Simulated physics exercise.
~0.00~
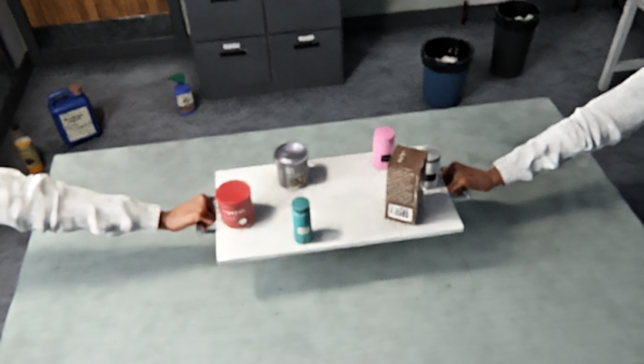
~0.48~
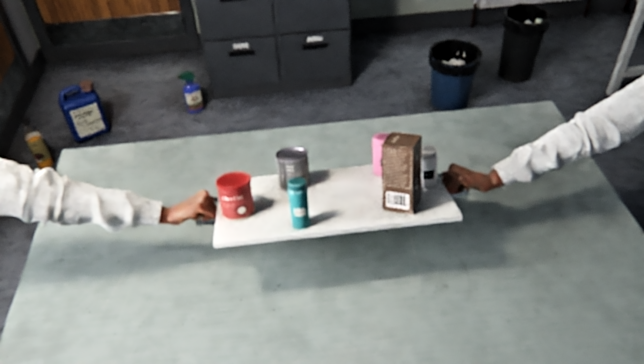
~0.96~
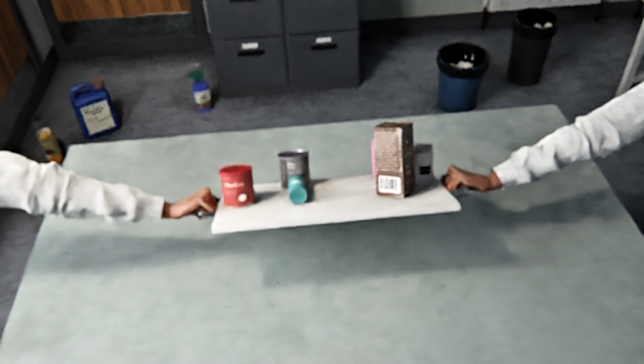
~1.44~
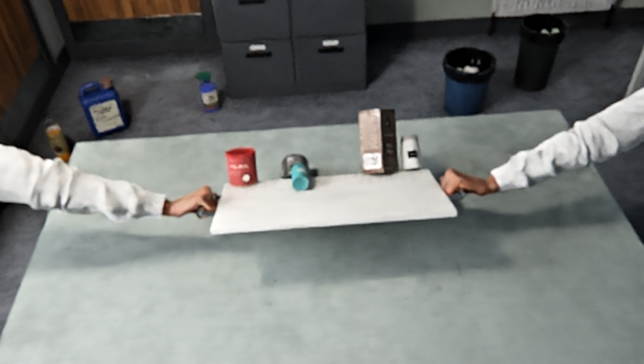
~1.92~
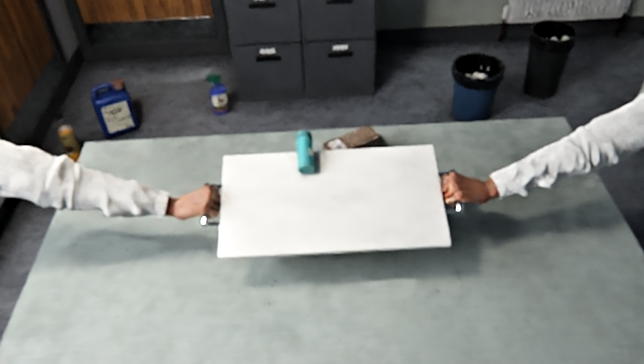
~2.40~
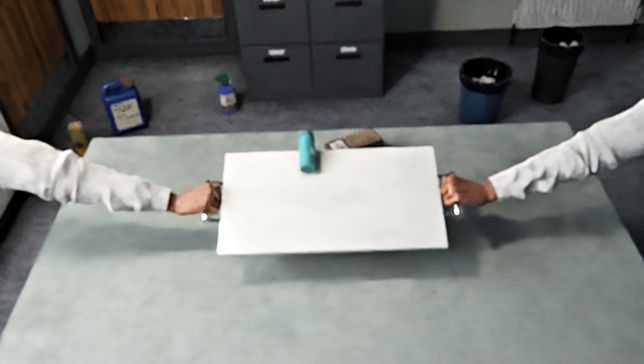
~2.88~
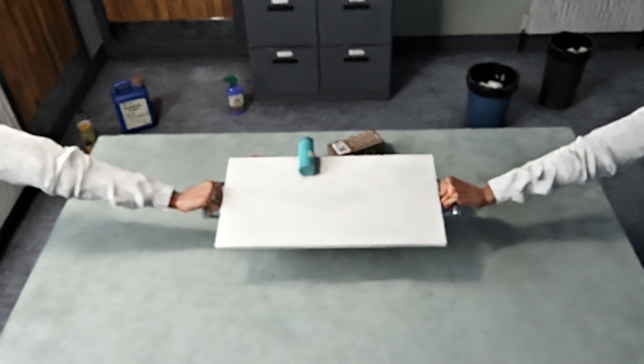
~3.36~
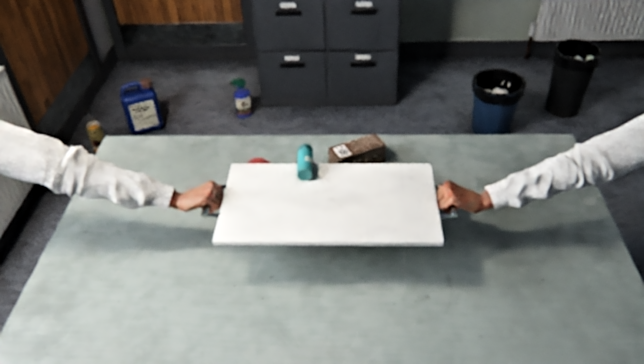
The footage shows two hands tipping a white rimless tray of containers away from the viewer, sending the tins, carton and other shakers off the far edge, then levelling it and tilting it slightly nearward, leaving only the turquoise shaker lying on its side near the far edge.
